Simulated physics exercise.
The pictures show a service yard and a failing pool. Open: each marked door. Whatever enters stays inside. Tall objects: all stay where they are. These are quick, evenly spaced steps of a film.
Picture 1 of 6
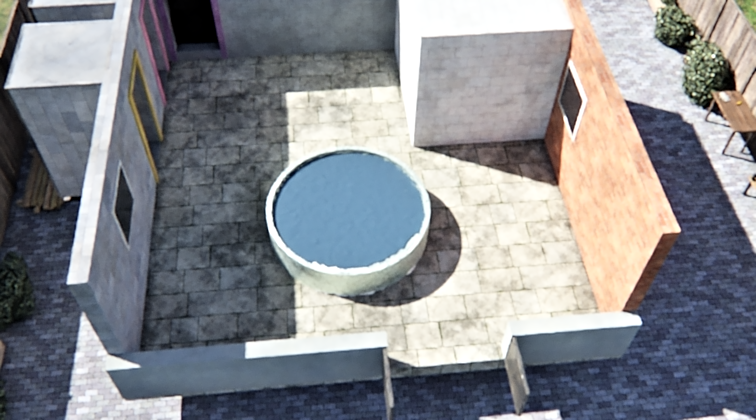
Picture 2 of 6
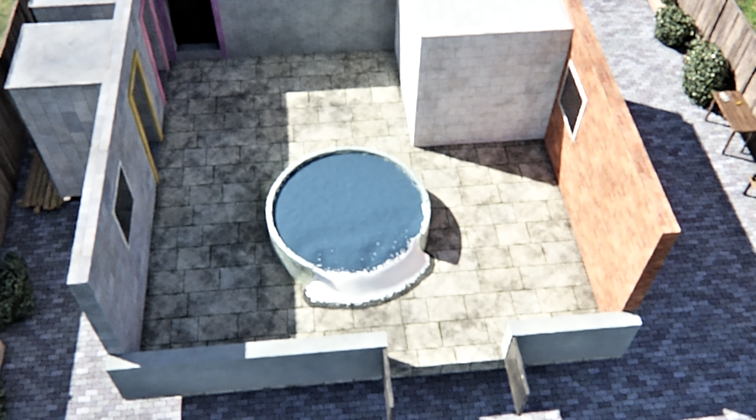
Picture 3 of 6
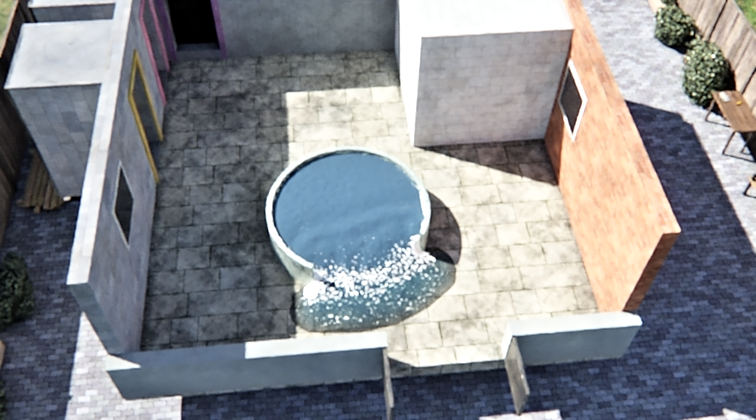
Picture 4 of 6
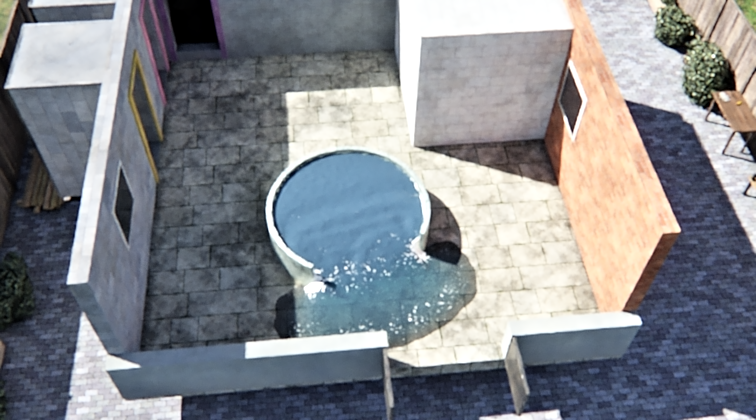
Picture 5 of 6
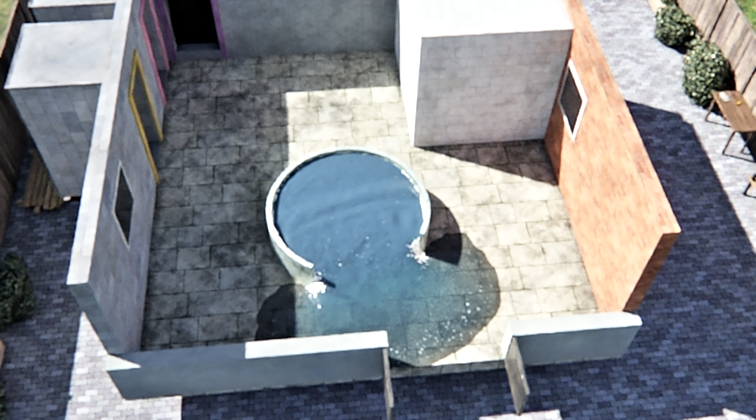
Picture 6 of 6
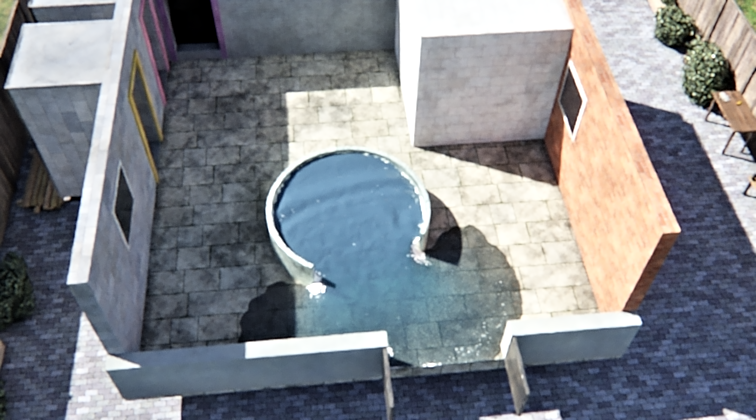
In this clip, a round pool of still water stands in a paved, walled yard until its near side opens and water pours out in a white, foaming rush, then spreads across the paving to the front wall's gap.
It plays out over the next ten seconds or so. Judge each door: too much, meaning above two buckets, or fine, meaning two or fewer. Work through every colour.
Yellow door: Fine, purple door: Fine, pink door: Fine.
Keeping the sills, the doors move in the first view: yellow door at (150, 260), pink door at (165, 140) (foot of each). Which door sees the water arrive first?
My pick is the yellow one.
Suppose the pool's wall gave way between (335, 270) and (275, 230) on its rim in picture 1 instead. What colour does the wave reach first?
The yellow door, I reckon.
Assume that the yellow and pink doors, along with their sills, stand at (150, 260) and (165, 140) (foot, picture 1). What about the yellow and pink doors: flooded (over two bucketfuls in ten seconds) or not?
The yellow one overflows, and the pink one falls short.
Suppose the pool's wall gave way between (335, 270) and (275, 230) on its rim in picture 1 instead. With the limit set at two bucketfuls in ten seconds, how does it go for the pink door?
I'd say pink tops the limit.
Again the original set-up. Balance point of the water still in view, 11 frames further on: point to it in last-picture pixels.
Point: (357, 269).
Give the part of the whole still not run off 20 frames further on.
I'd estimate close to 72 per cent.
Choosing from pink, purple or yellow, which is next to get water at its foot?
It is the yellow door.
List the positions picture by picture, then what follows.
Still water in the pool at (349, 209), in the first picture.
Water pours out at (376, 282) and has run to (309, 299), in the second picture.
Water pours out at (376, 283) and has run to (298, 317), in the third picture.
The front is at a hidden place, out from the gap at (375, 284), in the fourth picture.
The front is at a hidden place, out from the gap at (375, 284), in the fifth picture.
The front is at a hidden place, out from the gap at (375, 284), in the sixth picture.
A moment on, water covers 20 % of the floor; the yellow door not reached, the purple door not reached, the pink door not reached.
Next, water covers 25 % of the floor; the yellow door not reached, the purple door not reached, the pink door not reached.
Then, water covers 40 % of the floor; the yellow door not reached, the purple door not reached, the pink door not reached.
Later, water covers 75 % of the floor; the yellow door wet at the sill, nothing in, the purple door wet at the sill, nothing in, the pink door wet at the sill, nothing in.
In the end, water covers 95 % of the floor; the yellow door wet at the sill, nothing in, the purple door wet at the sill, nothing in, the pink door wet at the sill, nothing in.
